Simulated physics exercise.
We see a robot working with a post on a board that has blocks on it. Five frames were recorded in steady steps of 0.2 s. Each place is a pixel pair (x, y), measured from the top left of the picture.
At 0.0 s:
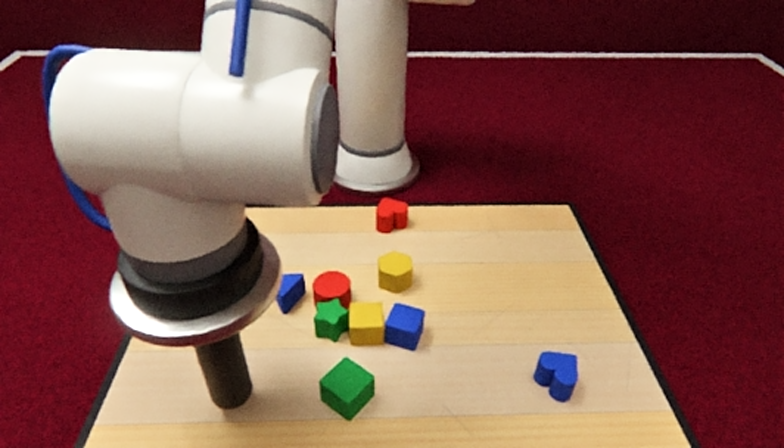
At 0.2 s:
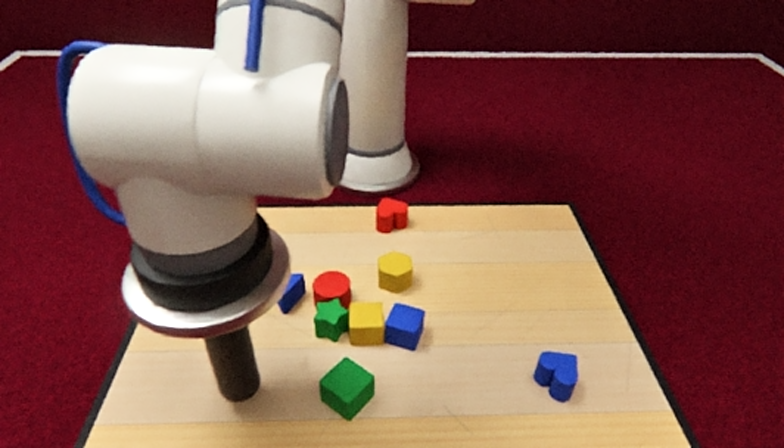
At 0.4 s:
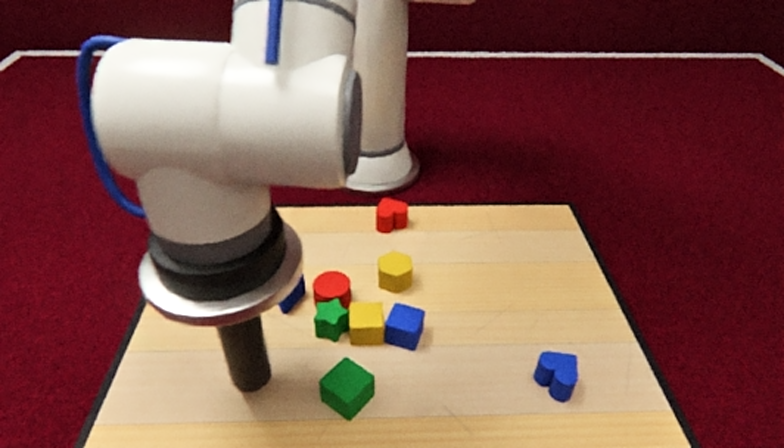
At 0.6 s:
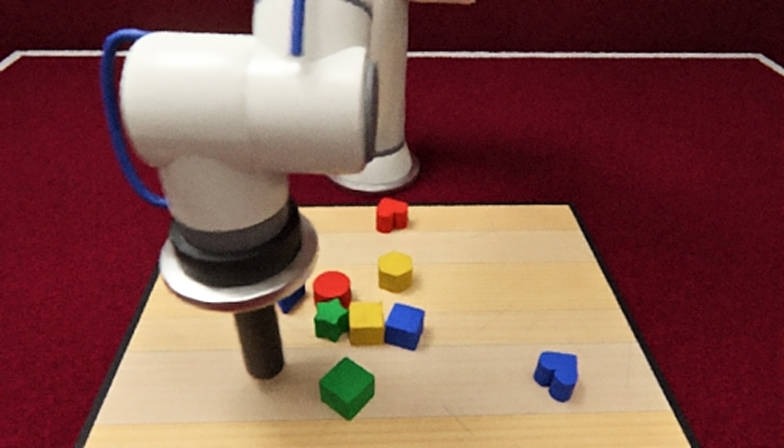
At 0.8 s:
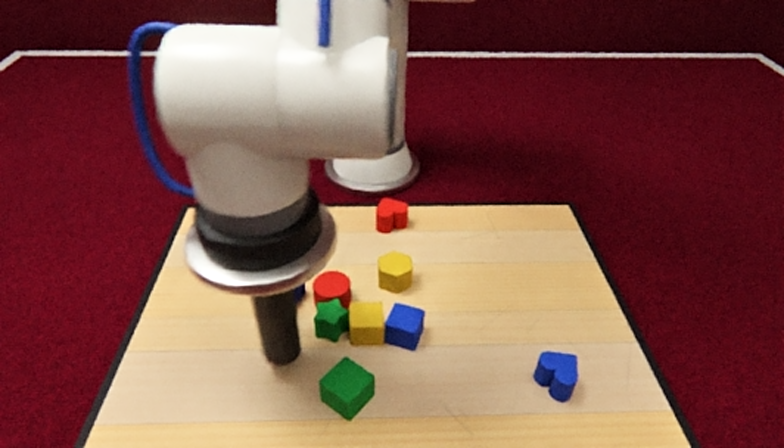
A white robot arm moves its dark post right and slightly away above a wooden board.
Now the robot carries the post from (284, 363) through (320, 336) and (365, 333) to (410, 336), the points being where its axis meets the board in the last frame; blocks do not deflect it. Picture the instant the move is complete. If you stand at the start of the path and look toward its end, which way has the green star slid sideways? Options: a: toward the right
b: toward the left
b
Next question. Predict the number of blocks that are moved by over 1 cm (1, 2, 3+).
I'm going with three or more.
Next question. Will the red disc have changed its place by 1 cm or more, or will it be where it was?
It ends up somewhere else.
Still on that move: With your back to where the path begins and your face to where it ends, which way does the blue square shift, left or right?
Towards the right-hand side.
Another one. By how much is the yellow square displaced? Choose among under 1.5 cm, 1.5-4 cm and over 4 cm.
Covers over 4 cm.
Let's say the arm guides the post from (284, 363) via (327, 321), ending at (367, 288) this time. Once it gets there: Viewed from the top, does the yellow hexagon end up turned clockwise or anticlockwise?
Looking from above, the answer is counterclockwise.
On the path given first. One third of the way, post (320, 324); green star (348, 298); red disc (335, 277); yellow square (376, 309), turned 30° clockwise; blue square (409, 318).
Two thirds of the way, post (365, 322); green star (366, 289), turned 25° anticlockwise; red disc (337, 275); yellow square (398, 303), turned 50° clockwise; blue square (424, 320), turned 25° clockwise.
At the end, post (411, 325); green star (366, 289), turned 25° anticlockwise; red disc (337, 275); yellow square (425, 294), turned 20° clockwise; blue square (452, 324), turned 40° clockwise.
